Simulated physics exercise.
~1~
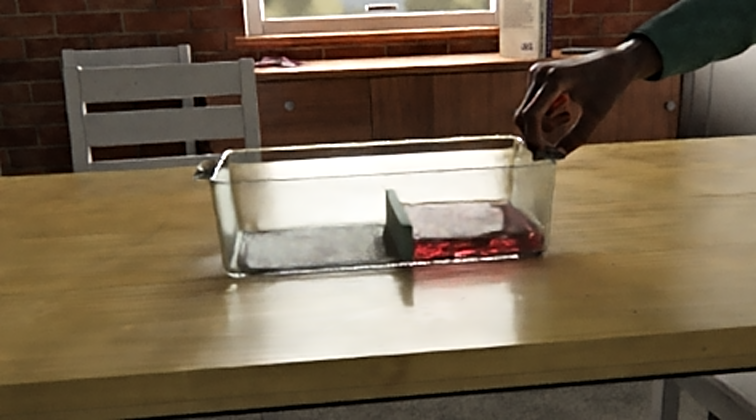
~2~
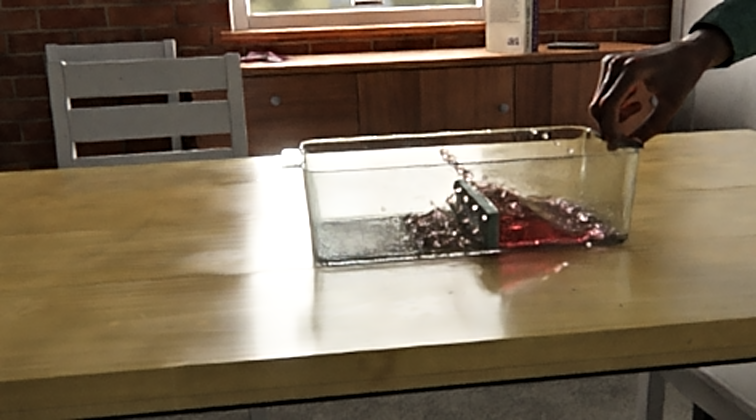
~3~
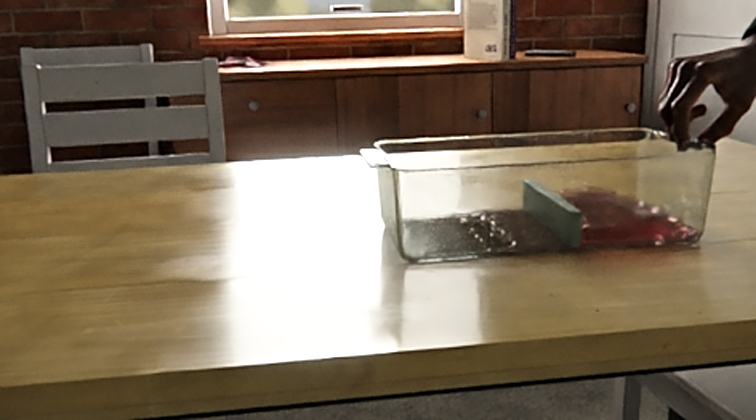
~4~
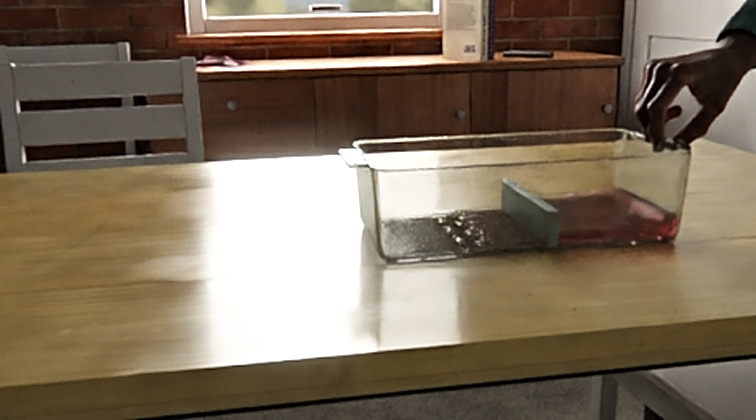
A hand in a green sleeve grips the right end of a clear oblong tub on a pale wooden table, seen from the side in a brick-walled room with a window, wooden cabinets and a grey chair behind. A low grey-green divider stands inside, with red liquid on its right. The hand pulls the tub to the right, and the liquid surges up against the divider, some splashing over into the left side. The tub slides further right as the view pans slightly. Finally it rests, the red liquid settling mostly on the right, with droplets and a little liquid left of the upright divider.
